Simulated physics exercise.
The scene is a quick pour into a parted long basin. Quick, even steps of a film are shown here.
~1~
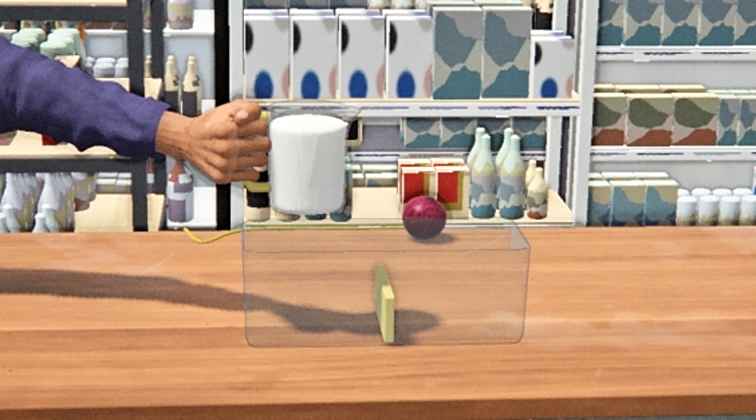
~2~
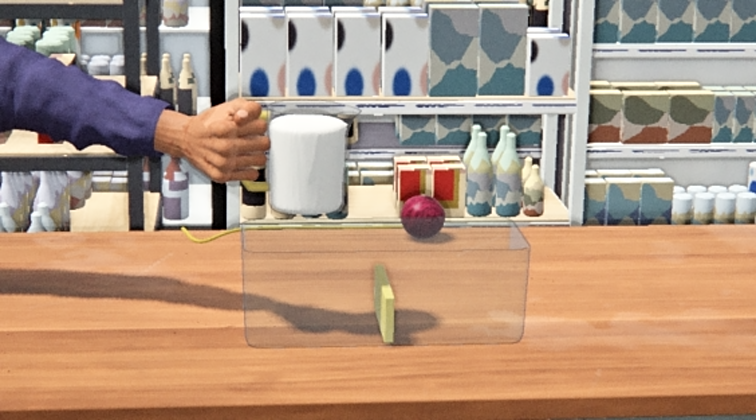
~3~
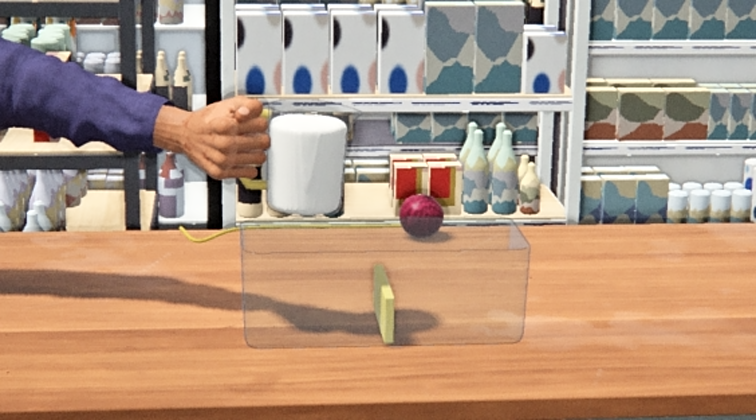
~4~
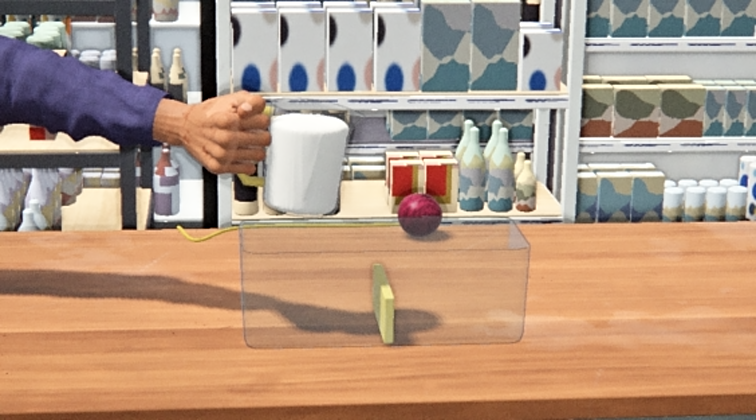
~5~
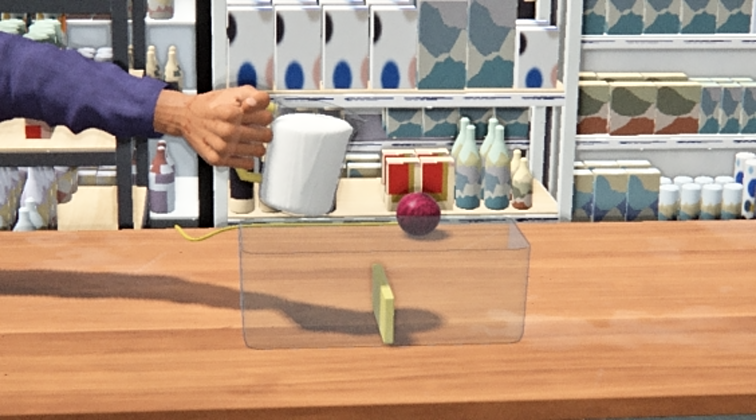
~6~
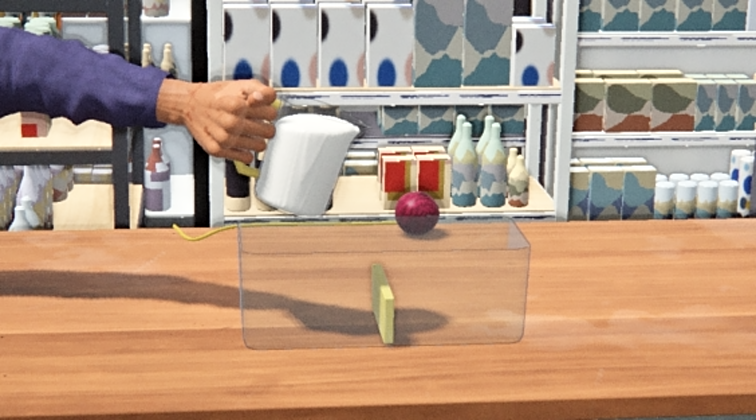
The footage shows a hand holding a white mug above a clear, divided basin on a wooden counter, with a dark red ball near its back rim; the mug starts upright, then gradually tilts to the right.
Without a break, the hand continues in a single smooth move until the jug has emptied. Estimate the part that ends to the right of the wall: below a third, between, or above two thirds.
The share right of the wall is left bigger than two thirds.
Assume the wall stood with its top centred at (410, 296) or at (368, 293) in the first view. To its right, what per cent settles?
The first placement leaves close to 40 per cent, the second close to 95 per cent.
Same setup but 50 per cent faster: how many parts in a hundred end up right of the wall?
About 70 %.
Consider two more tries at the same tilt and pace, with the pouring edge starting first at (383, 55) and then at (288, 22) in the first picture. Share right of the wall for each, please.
Try one: 95 %; try two: 5 %.
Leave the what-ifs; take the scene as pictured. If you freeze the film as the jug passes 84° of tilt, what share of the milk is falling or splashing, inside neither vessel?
Estimate: Some 15 per cent.
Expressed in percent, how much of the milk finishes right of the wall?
Some 75 per cent.
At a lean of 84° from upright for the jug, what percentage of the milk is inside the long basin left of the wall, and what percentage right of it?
The left part holds 0 percent and the right part 10 percent.
A moment on, the jug is tipped on its side and 72 per cent is still to pour, 0 is left of the wall and 12 right of it.
Next, the jug is tipped right over and 17 per cent is still to pour, 12 is left of the wall and 62 right of it.
Then the jug is tipped right over and 0 per cent is still to pour, 24 is left of the wall and 75 right of it.
Later the jug is tipped right over and 0 per cent is still to pour, 24 is left of the wall and 75 right of it.
In the end 24 per cent lies left of the wall, 75 right of it and 1 outside.
